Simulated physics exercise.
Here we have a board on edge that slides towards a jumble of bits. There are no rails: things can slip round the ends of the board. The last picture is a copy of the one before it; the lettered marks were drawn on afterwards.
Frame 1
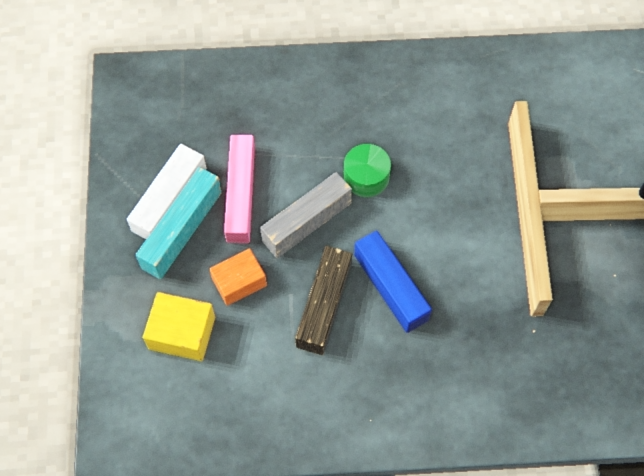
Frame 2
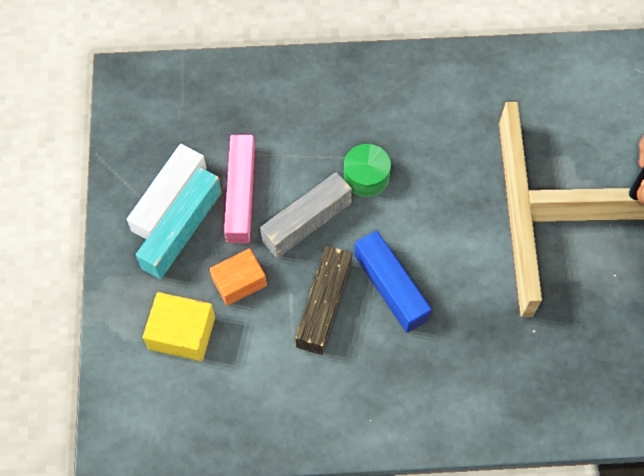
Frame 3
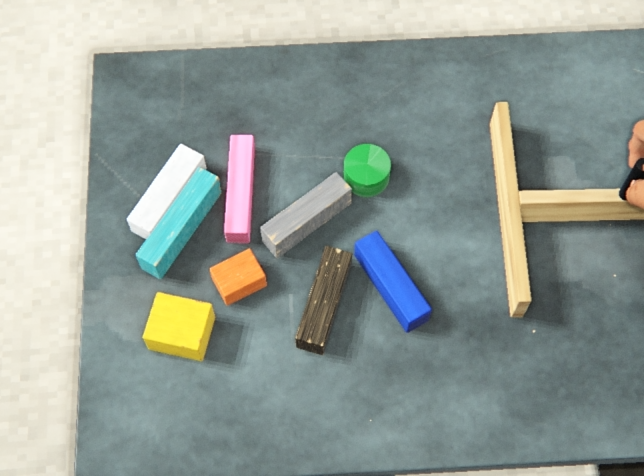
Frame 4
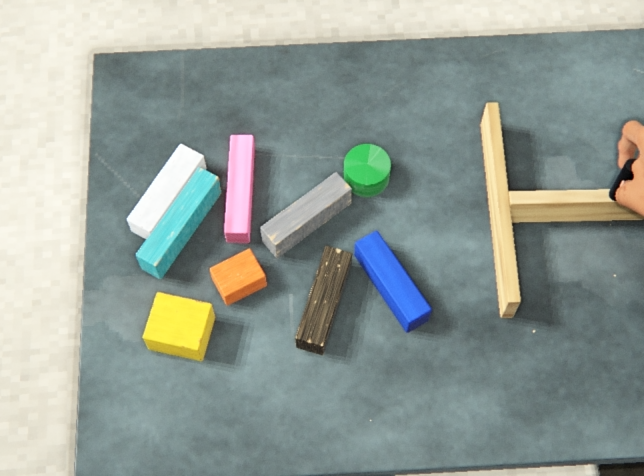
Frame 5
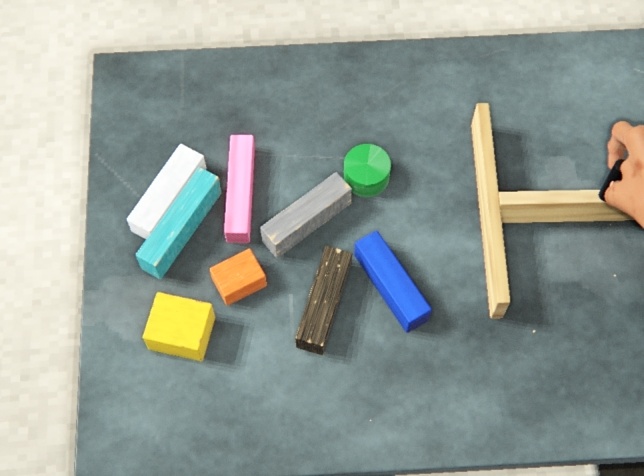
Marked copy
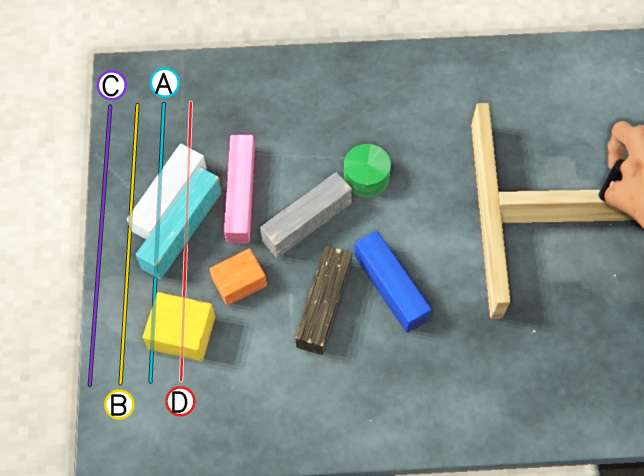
A wooden board on edge, with a hand gripping its handle, slid slowly a short way left across the dark surface, while the jumble of colourful blocks, sticks and bars lay still and untouched.
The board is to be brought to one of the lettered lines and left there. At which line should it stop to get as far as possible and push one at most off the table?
Stop at D.
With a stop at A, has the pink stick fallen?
No.
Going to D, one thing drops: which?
The white bar.
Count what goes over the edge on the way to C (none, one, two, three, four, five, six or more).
In all, six or more.
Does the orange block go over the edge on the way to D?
No.
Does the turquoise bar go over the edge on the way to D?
No.
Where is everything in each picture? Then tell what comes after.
Orange block (238, 277); pink stick (240, 189); board (533, 196), in the first picture.
Board (524, 197); grey bar (307, 215), in the second picture.
Board (514, 197); blue stick (392, 282), in the third picture.
Board (503, 198); yellow block (180, 327), in the fourth picture.
Board (493, 198); orange block (238, 277); pink stick (240, 189); turquoise bar (180, 223), in the fifth picture.
On the marked copy, A at (158, 234); B at (130, 236); C at (101, 237); D at (186, 233).
Following D. Soon after the start, board (383, 203); green tin (350, 169); blue stick (365, 282).
Later, board (274, 209); white bar (152, 190); turquoise bar (168, 220).
In the end, board (187, 213); white bar over the edge; turquoise bar (93, 217); one fallen.
As for the rest, A drops four; B drops five; C drops nine.
